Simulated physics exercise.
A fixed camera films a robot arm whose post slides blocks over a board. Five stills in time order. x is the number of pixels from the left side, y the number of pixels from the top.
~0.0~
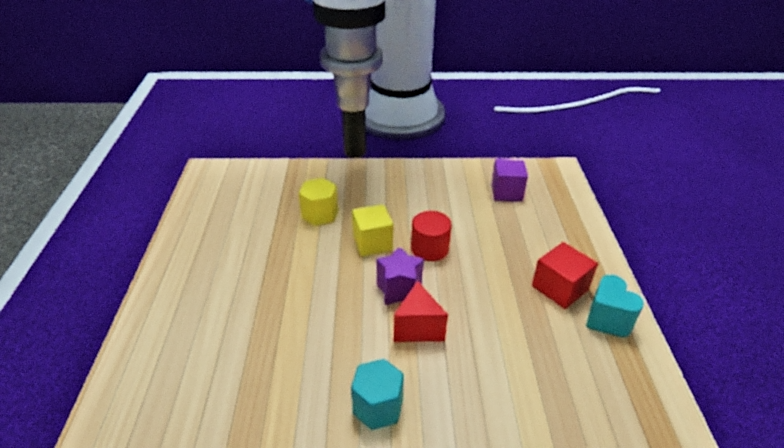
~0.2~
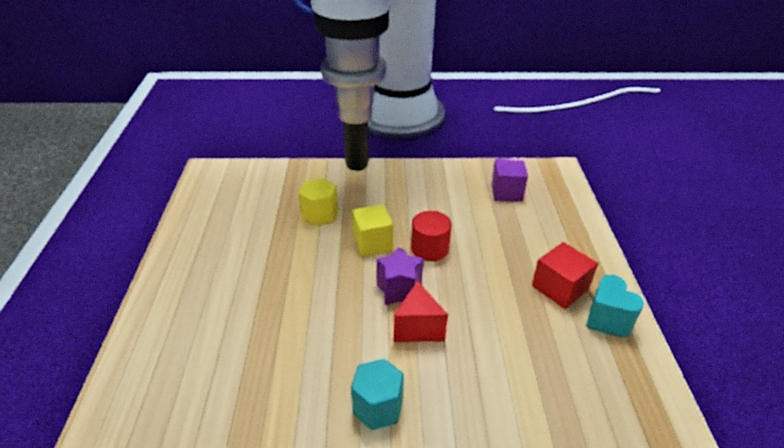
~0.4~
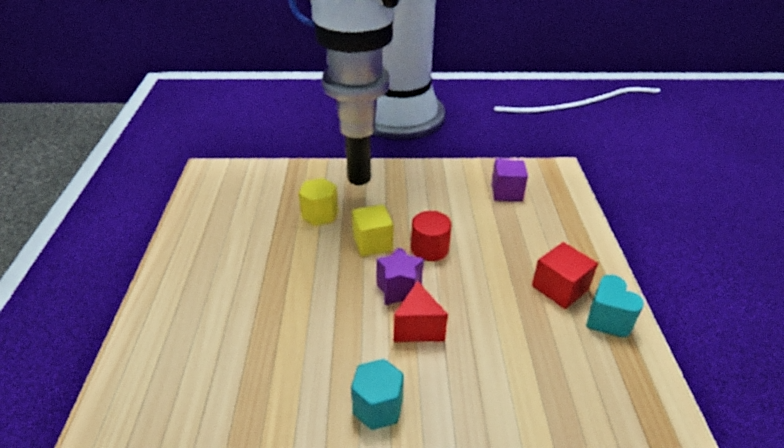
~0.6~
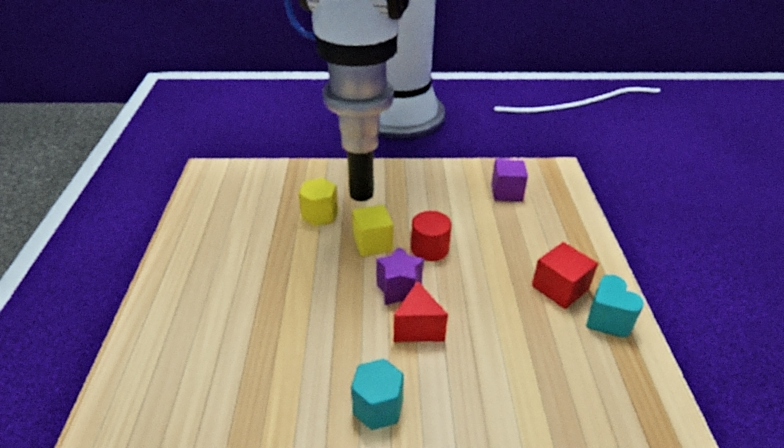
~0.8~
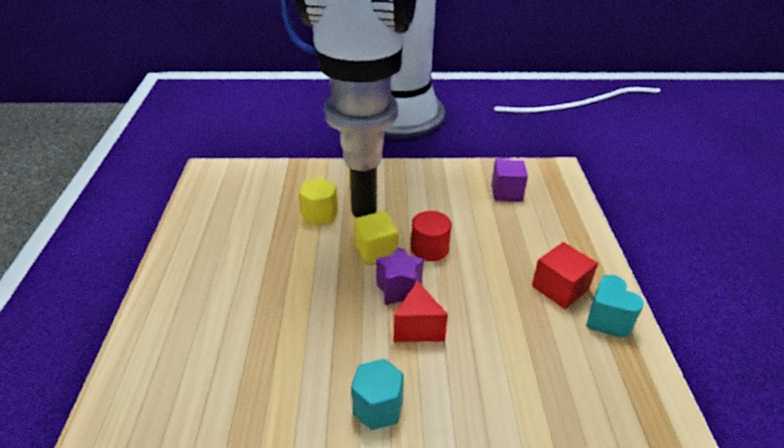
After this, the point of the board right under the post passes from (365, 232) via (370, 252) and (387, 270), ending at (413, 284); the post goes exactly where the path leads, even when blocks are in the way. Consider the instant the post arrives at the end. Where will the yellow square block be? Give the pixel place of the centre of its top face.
At roughly (433, 278).
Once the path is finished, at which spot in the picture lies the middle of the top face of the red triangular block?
(450, 339)
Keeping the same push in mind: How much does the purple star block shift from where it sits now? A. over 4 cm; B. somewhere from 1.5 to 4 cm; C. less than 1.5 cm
Answer: A.
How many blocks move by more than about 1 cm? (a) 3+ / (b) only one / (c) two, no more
My pick is a.
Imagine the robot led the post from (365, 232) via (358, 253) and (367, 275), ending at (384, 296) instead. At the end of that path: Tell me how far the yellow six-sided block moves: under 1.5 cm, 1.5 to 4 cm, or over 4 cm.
That one ends up within 1.5 cm of where it is now.
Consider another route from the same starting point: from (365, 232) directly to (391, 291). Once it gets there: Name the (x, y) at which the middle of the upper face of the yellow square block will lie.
Its top middle is near (414, 284).
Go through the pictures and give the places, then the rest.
Post tip at (355, 153); block tops, yellow square block at (372, 216); purple star block at (400, 263); red triangular block at (420, 303); red circular block at (432, 222), in the first picture.
Post at (357, 166); blocks unchanged, in the second picture.
Post at (359, 180); blocks unchanged, in the third picture.
Post at (362, 195); blocks unchanged, in the fourth picture.
Post at (364, 213); yellow square block at (376, 224); purple star block at (400, 263); red triangular block at (420, 303); red circular block at (432, 222), in the fifth picture.
What follows on the original path. One third of the way, post at (370, 233); yellow square block at (387, 244), turned 15° anticlockwise; purple star block at (406, 269); red triangular block at (422, 305).
Two thirds of the way, post at (387, 250); yellow square block at (407, 263), turned 20° anticlockwise; purple star block at (431, 288); red triangular block at (437, 317), turned 55° clockwise.
At the end, post at (414, 263); yellow square block at (433, 278); purple star block at (451, 307); red triangular block at (450, 339), turned 65° clockwise; red circular block in place.
